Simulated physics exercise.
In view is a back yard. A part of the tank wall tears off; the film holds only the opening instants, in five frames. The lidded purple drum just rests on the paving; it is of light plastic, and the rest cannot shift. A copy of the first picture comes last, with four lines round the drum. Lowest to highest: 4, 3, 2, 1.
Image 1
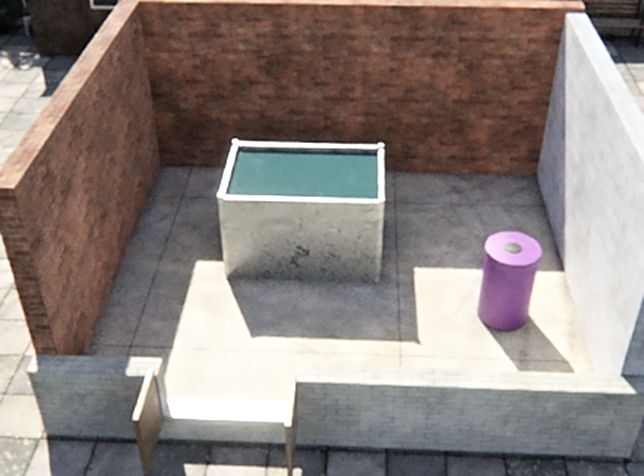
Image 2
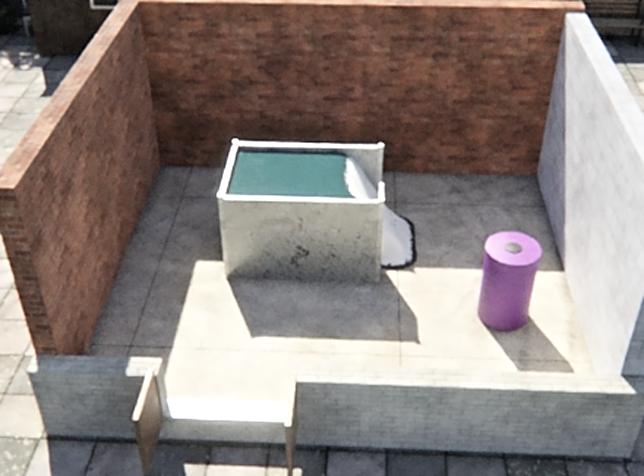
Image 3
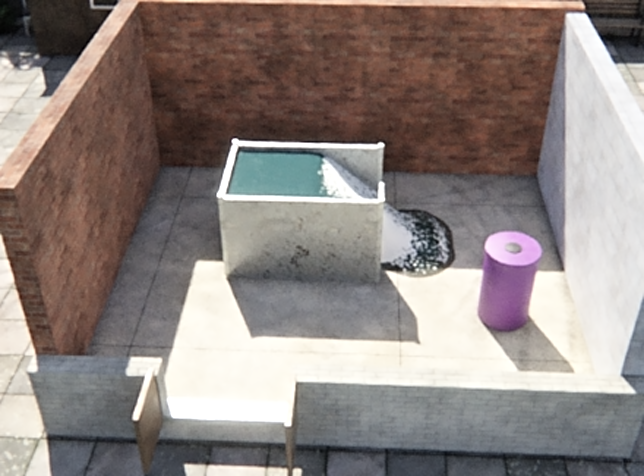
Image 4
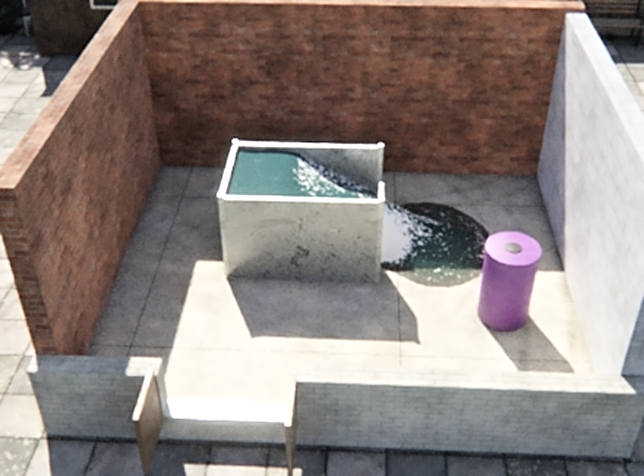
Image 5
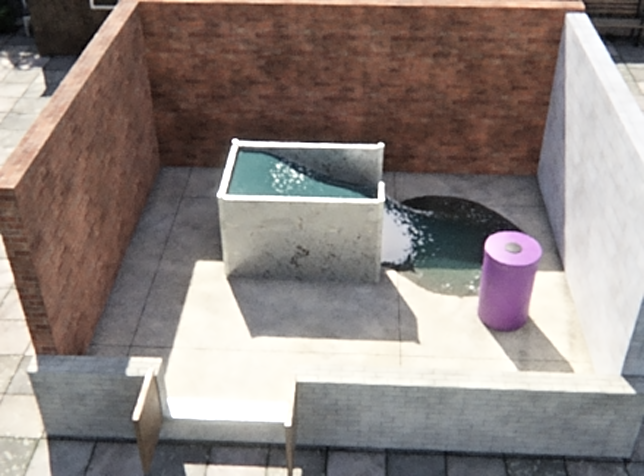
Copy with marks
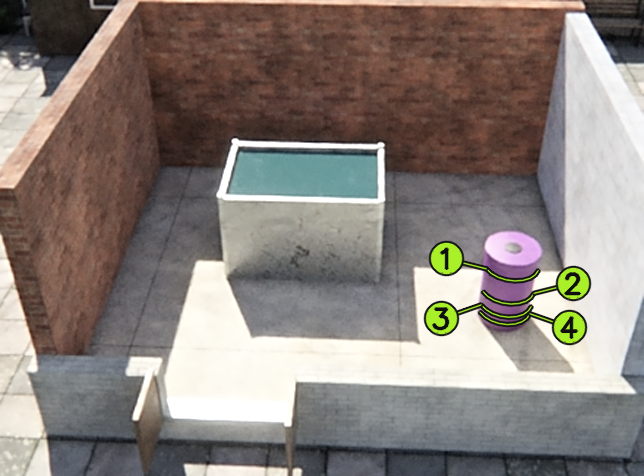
The video shows a walled yard with a full concrete tank and a purple drum; water pours out of the tank's right side and spreads across the paving toward the drum, while the level inside lowers and the drum stays still.
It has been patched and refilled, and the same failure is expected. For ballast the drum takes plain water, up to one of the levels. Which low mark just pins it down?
Use line 2.
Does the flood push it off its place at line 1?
No, that is safe.
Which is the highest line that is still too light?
That would be 3.
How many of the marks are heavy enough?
Two of the four.
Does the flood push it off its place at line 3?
Yes, it does.
On the marked copy, 1 at (514, 280); 2 at (510, 304); 3 at (508, 317); 4 at (507, 324); from the bottom up 4, 3, 2, 1.
For line 1, it does not move.
For line 2, it does not move.
For line 3, it is pushed about half its own width away.
For line 4, it is pushed about 3 times its own width away.
